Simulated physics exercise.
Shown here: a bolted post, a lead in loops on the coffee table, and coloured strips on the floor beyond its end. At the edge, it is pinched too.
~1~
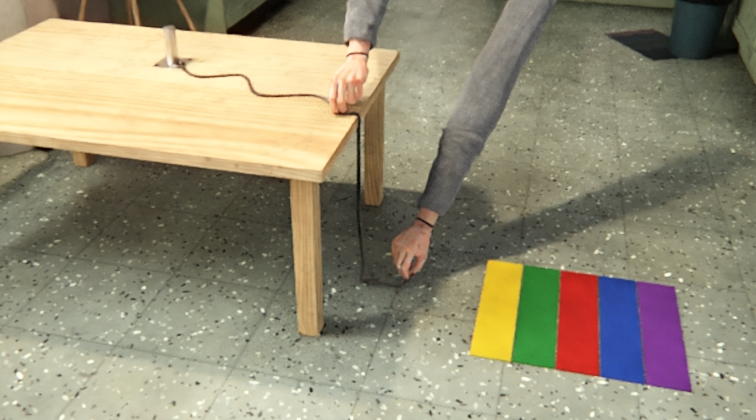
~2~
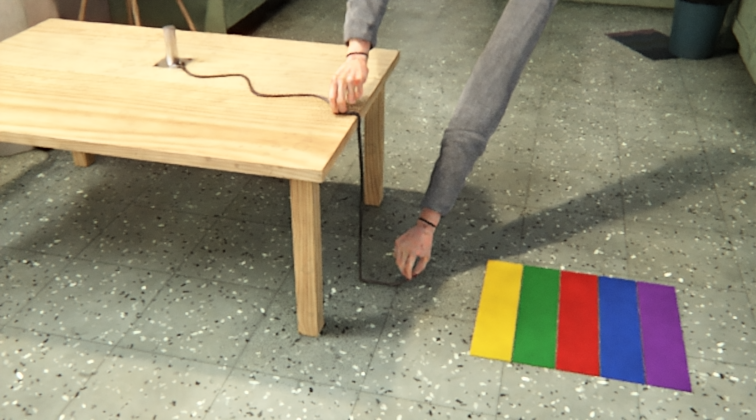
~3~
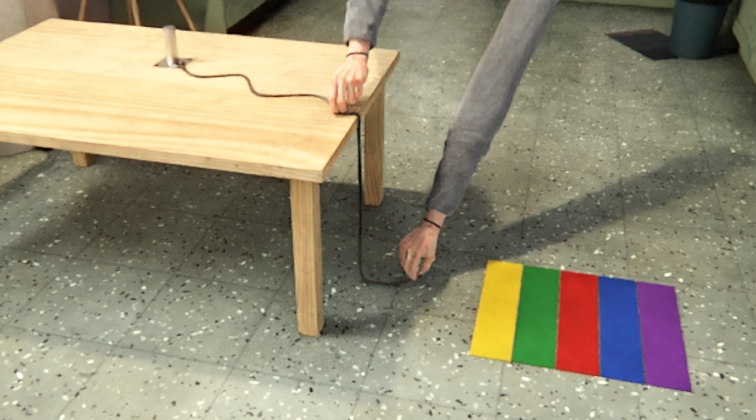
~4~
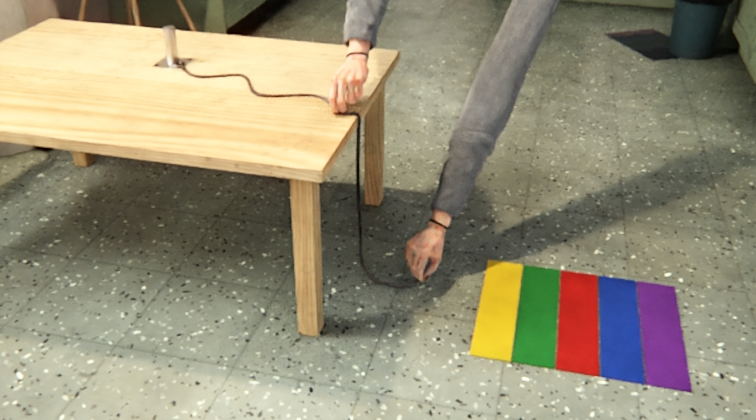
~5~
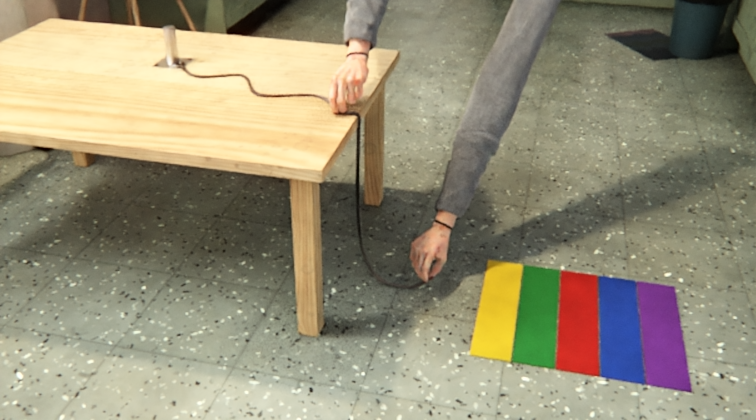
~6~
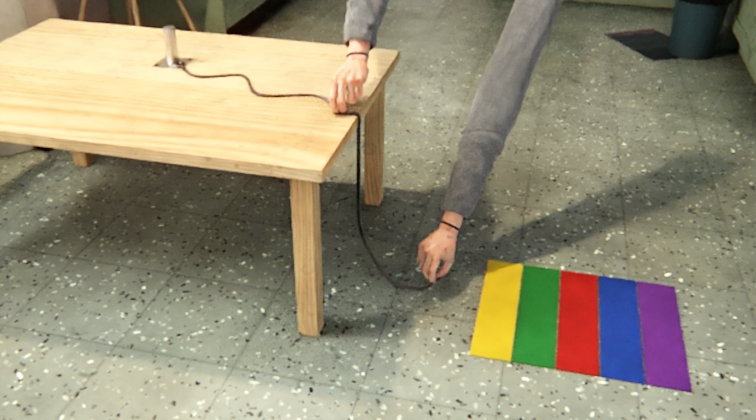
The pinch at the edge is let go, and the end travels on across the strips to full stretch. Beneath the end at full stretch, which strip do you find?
You find the red strip.
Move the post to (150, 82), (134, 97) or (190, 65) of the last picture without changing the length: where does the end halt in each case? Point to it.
Going through them in sequence: (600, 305), (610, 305) and finally (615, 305).
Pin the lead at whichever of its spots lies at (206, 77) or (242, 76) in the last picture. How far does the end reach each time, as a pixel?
In order, the pixels are (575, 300) and (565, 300).
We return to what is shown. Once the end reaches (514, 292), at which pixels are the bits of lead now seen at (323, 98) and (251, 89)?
The first one ends up at (350, 107) and the second one at (279, 89).
A little later, end near (514, 292); over yellow.
Next, end near (560, 299); over green.
When it is tight, end near (586, 302); over red. It halts on the red strip.
